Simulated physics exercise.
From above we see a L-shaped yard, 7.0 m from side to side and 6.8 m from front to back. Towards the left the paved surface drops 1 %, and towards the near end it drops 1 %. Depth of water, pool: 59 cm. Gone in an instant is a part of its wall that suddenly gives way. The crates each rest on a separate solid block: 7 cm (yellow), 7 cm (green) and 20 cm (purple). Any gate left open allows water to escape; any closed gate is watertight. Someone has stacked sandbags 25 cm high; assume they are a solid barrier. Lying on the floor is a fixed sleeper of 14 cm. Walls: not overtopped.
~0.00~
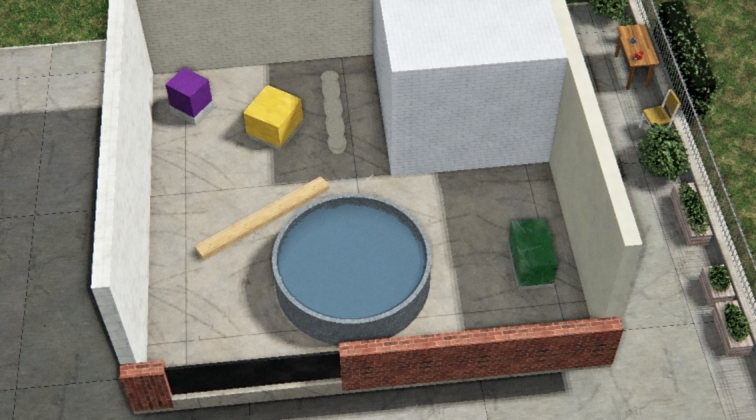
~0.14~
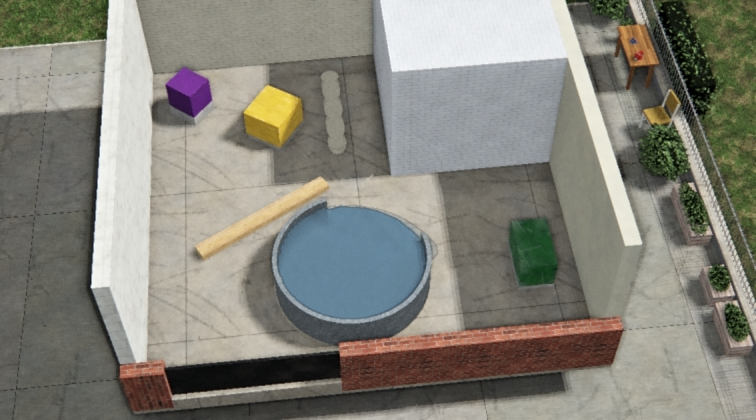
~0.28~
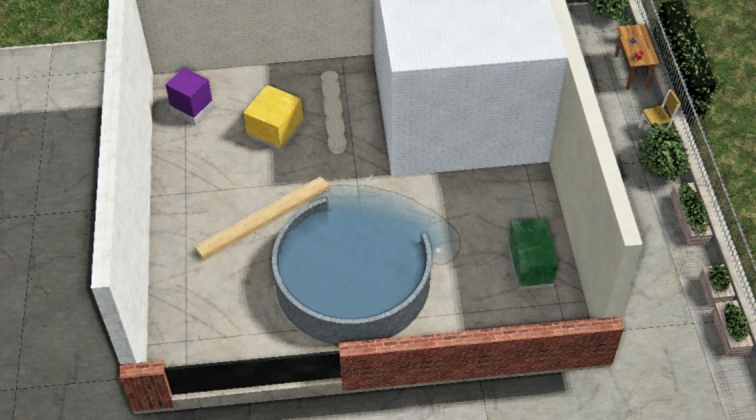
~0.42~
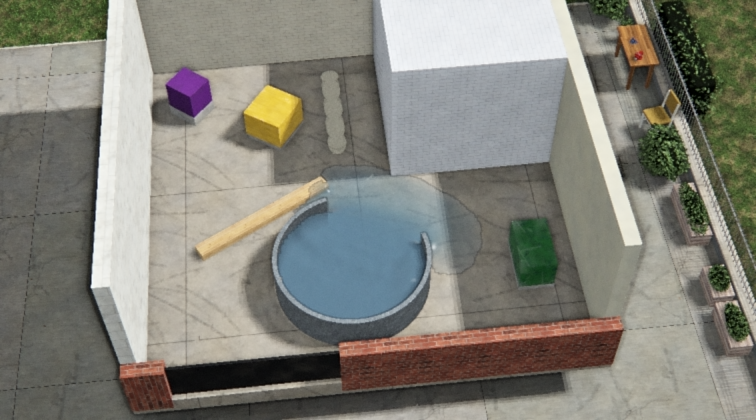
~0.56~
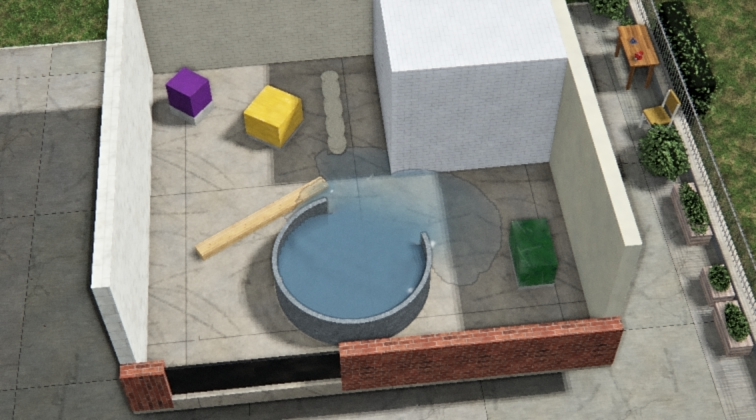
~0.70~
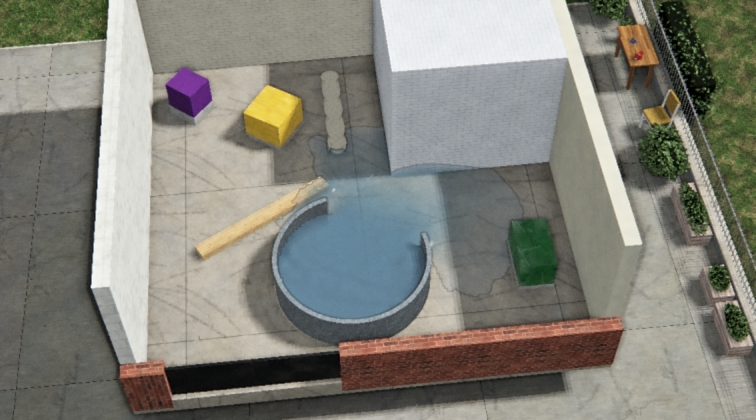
Water poured out of the round pool when part of its back wall suddenly gave way, then spread across the paved yard toward the big white block and the green crate on the right.
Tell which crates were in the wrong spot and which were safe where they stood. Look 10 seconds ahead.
Yellow crate wrong spot, green crate wrong spot, purple crate safe spot.
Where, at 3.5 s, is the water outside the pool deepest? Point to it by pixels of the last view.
About (593, 333).
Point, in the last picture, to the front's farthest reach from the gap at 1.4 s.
About pixel (370, 59).
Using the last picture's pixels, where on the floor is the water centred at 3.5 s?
About (401, 212).
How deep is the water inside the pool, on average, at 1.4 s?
Average depth: About 37 cm.
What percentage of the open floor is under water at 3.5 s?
Roughly 60 percent.
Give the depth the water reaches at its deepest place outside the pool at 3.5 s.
Depth: Approx. 38 cm.
After 1.4 s water covers 30 % of the floor and is deepest (39 cm) near (550, 167); yellow plinth reached, green plinth reached, purple plinth not reached.
After 2.2 s water covers 35 % of the floor and is deepest (39 cm) near (540, 168); yellow plinth reached, green plinth reached, purple plinth not reached.
After 3.5 s water covers 60 % of the floor and is deepest (38 cm) near (593, 333); yellow plinth reached, green plinth reached, purple plinth reached.
After 6.0 s water covers 85 % of the floor and is deepest (21 cm) near (414, 361); yellow plinth reached, green plinth reached, purple plinth reached.
After 10.0 s water covers 95 % of the floor and is deepest (16 cm) near (147, 389); highest at the yellow plinth 11 cm, highest at the green plinth 25 cm, highest at the purple plinth 16 cm.
